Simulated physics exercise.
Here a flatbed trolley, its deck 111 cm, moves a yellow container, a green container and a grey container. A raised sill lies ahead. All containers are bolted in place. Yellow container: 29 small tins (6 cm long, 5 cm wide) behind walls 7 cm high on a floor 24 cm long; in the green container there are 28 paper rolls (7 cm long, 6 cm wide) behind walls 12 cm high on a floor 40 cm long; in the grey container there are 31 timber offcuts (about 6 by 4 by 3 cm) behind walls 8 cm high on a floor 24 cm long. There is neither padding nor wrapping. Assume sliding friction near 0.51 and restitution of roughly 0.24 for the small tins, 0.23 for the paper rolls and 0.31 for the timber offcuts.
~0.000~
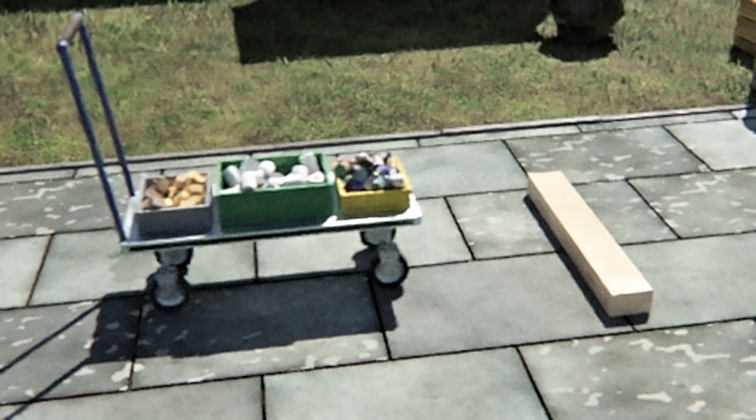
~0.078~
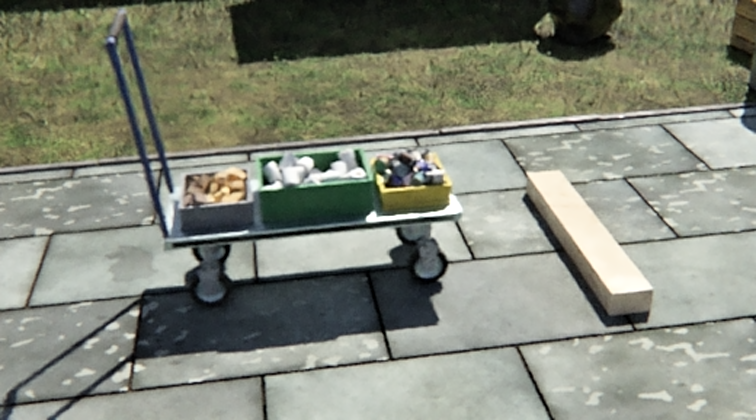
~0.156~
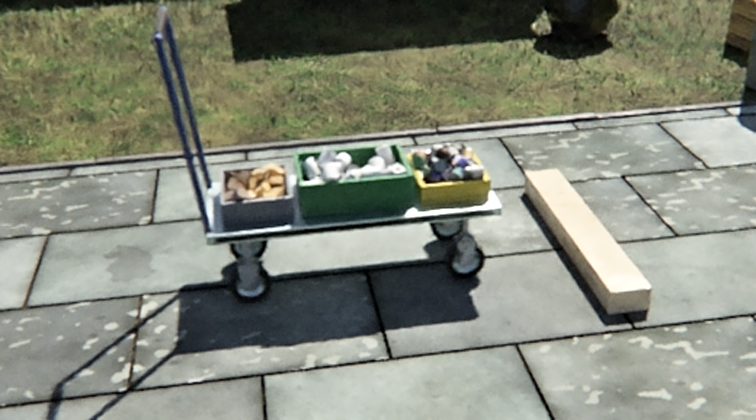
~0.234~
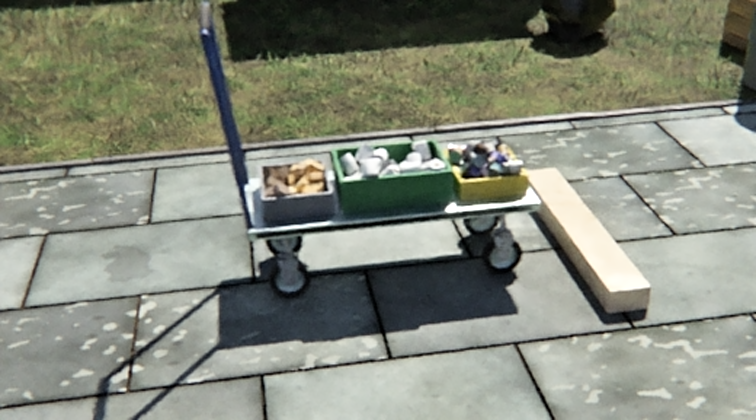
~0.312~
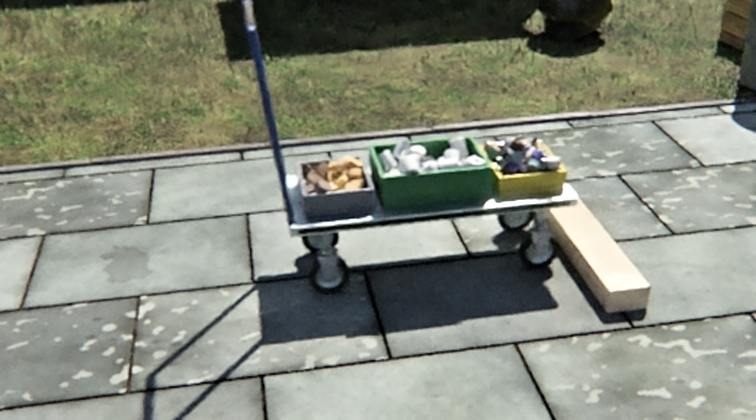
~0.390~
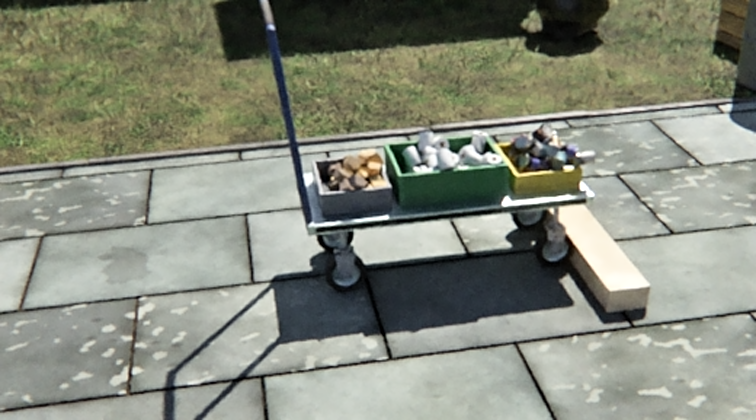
On a sunlit stone patio, a flatbed trolley carrying three open containers rolls right to a wooden beam, jolting its loads.
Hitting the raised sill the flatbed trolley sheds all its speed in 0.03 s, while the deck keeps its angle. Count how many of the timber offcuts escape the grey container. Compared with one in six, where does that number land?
My money is on the escaped share keeping south of a sixth.
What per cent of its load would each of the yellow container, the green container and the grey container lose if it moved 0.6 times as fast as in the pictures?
In that case the yellow container sheds 10 per cent, the green container 0 per cent and the grey container 0 per cent.
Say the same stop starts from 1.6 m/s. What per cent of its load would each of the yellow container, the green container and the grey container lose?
Then the yellow container sheds 20 per cent of its load, the green container 0 per cent, and the grey container 0 per cent.
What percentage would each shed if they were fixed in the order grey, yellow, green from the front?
Yellow container 10 %, green container 0 %, grey container 10 %.
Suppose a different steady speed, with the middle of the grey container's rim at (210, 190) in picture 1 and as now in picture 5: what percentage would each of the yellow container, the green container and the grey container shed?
Result - yellow container: 10 per cent; green container: 0 per cent; grey container: 0 per cent.
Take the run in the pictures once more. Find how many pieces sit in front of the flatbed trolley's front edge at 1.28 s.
Approx. 8 pieces ahead of the front edge.
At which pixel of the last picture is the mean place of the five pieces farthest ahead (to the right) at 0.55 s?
The five leading pieces sit around (599, 154) in the last view.
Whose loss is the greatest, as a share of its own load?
Yellow container.
After 0.43 s, 2 of 29 out of the yellow container, 0 of 28 out of the green container and 0 of 31 out of the grey container.
After 0.55 s, 5 of 29 out of the yellow container, 0 of 28 out of the green container and 1 of 31 out of the grey container.
After 0.78 s, 8 of 29 out of the yellow container, 1 of 28 out of the green container and 2 of 31 out of the grey container.
When it is over (at 1.28 s), 8 of 29 out of the yellow container, 1 of 28 out of the green container and 2 of 31 out of the grey container. Asked share, 2 of 31, 6 per cent.
